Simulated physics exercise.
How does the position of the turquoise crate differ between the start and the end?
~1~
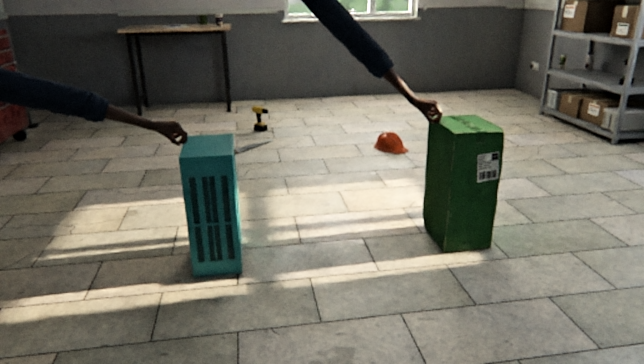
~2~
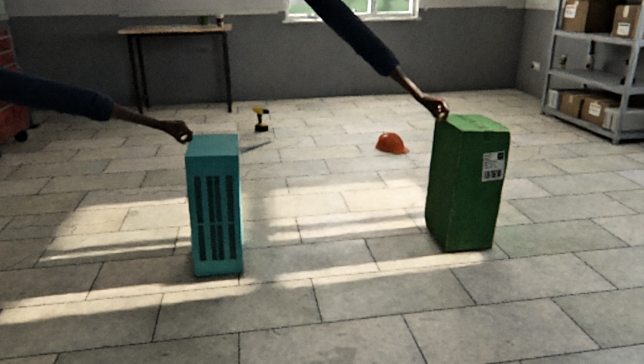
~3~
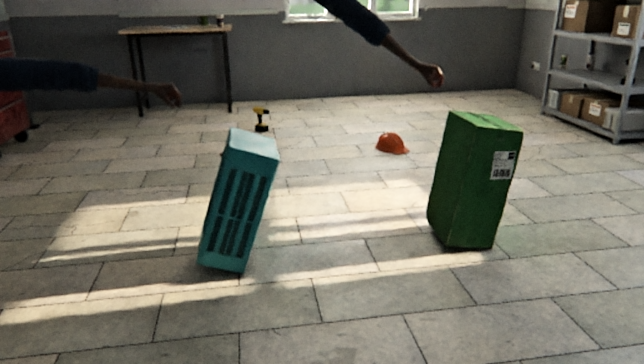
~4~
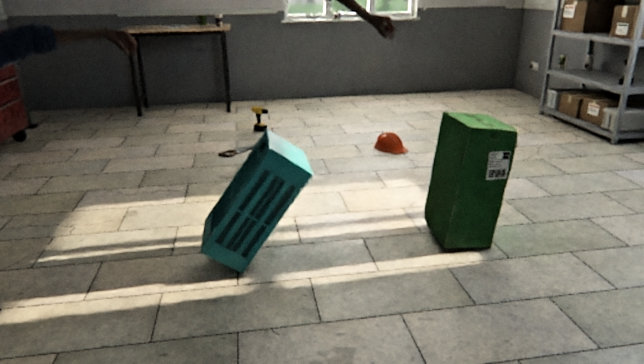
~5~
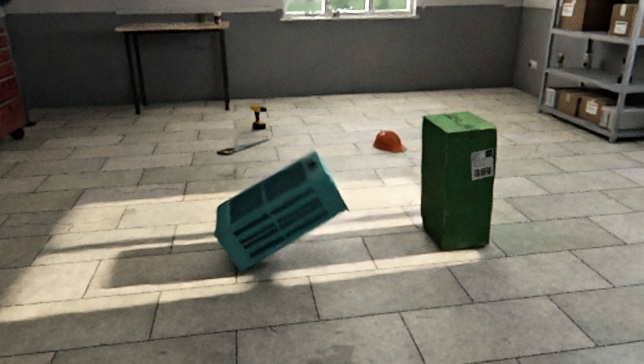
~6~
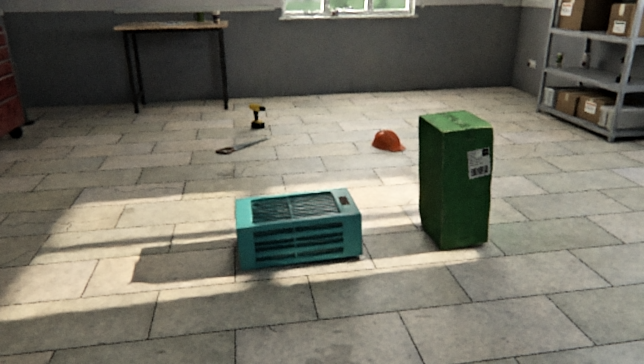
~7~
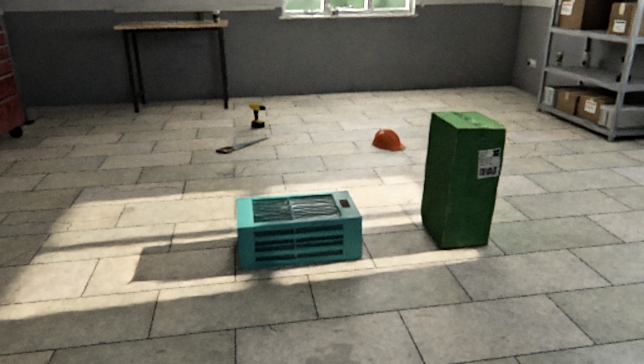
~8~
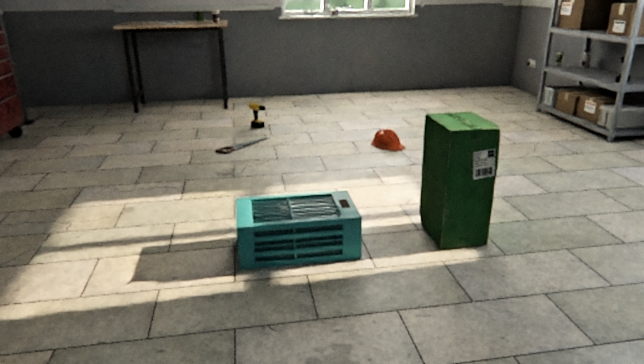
At the start the turquoise crate stands upright, and at the end it lies on its side on the tiled floor.
